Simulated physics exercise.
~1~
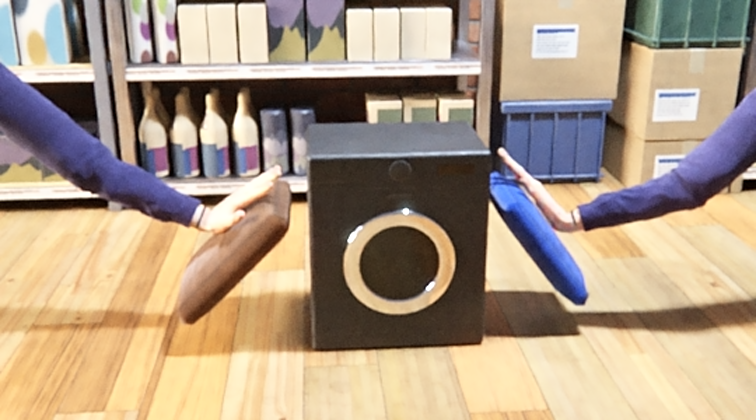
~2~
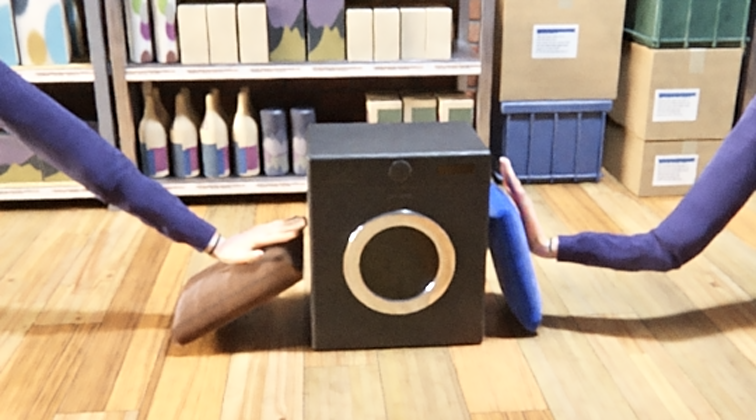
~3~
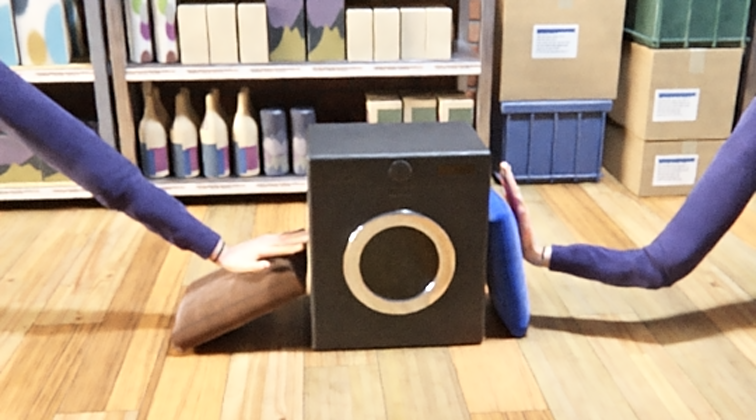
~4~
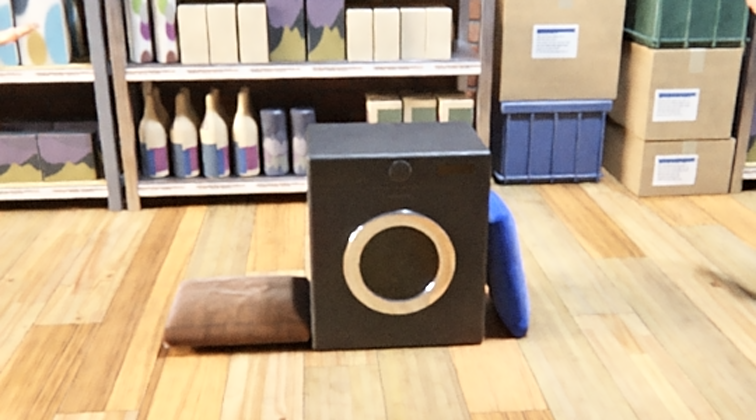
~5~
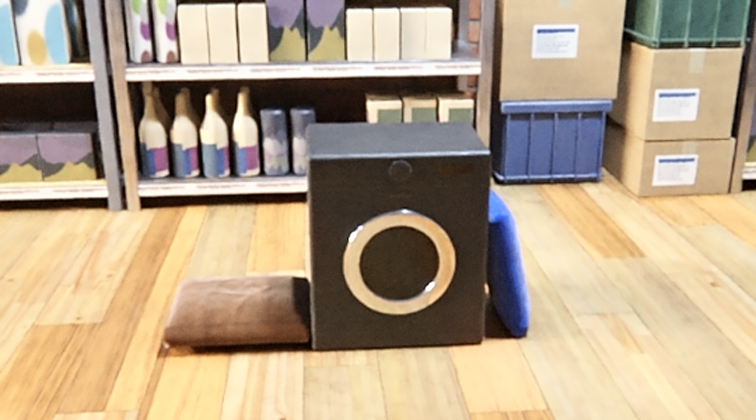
In the video, two hands prop a brown soft bag and a blue soft bag against the left and right sides of a black machine, then let go. The brown bag slumps flat onto the wooden floor, while the blue bag stays leaning.
